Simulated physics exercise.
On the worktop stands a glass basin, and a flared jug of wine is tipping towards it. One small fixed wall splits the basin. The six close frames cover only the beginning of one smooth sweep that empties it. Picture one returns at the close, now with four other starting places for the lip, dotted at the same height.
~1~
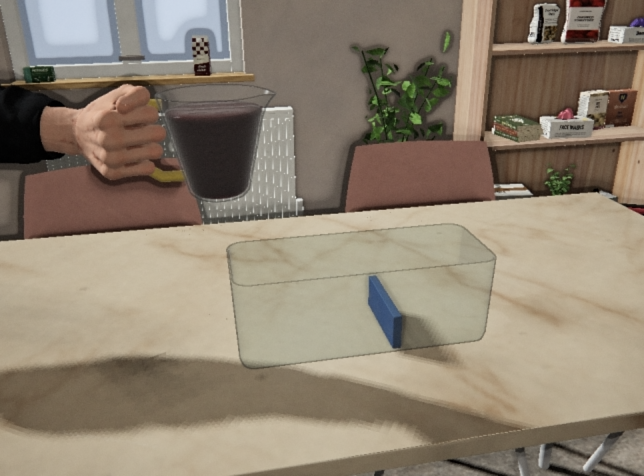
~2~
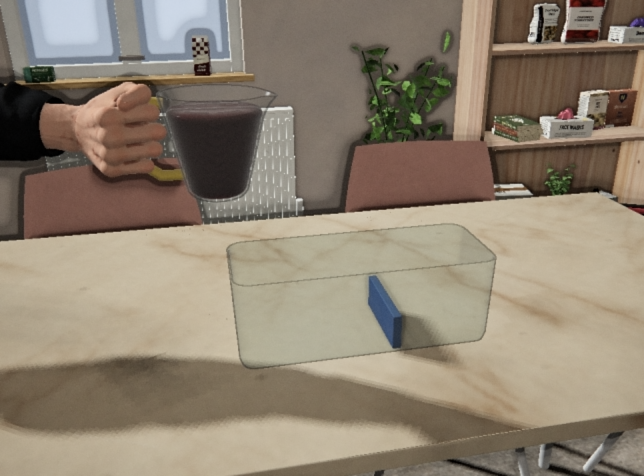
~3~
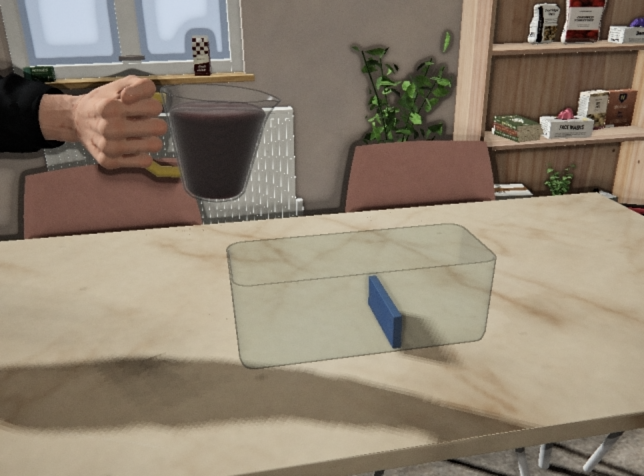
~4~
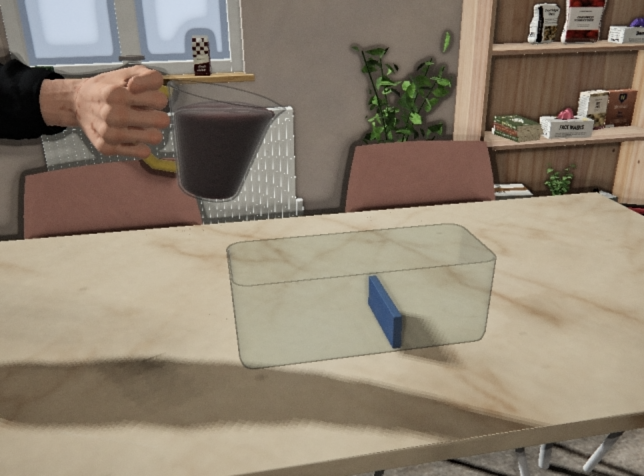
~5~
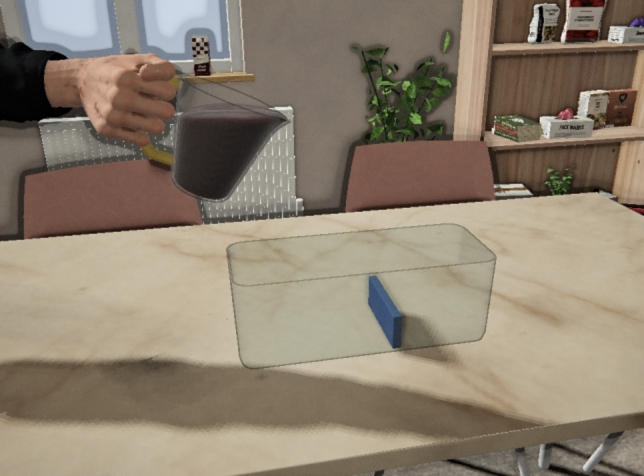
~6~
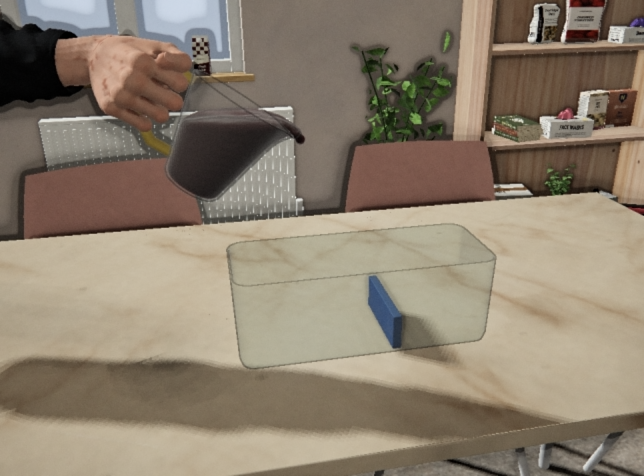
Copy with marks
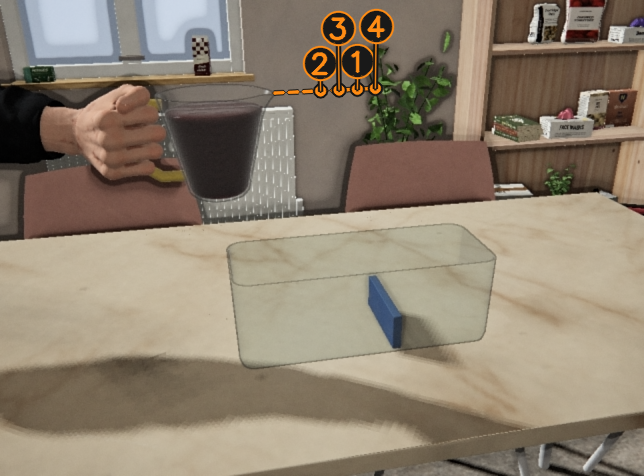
On a marble-topped table stood a clear basin with a small blue wall inside, and at upper left a hand held a jug of dark wine, then gradually tilted it rightward until wine reached over the lip.
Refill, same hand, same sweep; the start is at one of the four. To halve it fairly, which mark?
Go for 3.
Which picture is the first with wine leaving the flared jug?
In picture 6.
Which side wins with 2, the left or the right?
More ends on the left.
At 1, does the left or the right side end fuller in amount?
The right one.
On the marked copy, 1 at (357, 89); 2 at (320, 90); 3 at (339, 90); 4 at (375, 88).
Choosing 1, about 24 % ends left of the wall and 75 % right of it.
Choosing 2, about 70 % ends left of the wall and 27 % right of it; 3 % is lost outside.
Choosing 3, about 48 % ends left of the wall and 50 % right of it.
Choosing 4, about 15 % ends left of the wall and 83 % right of it.
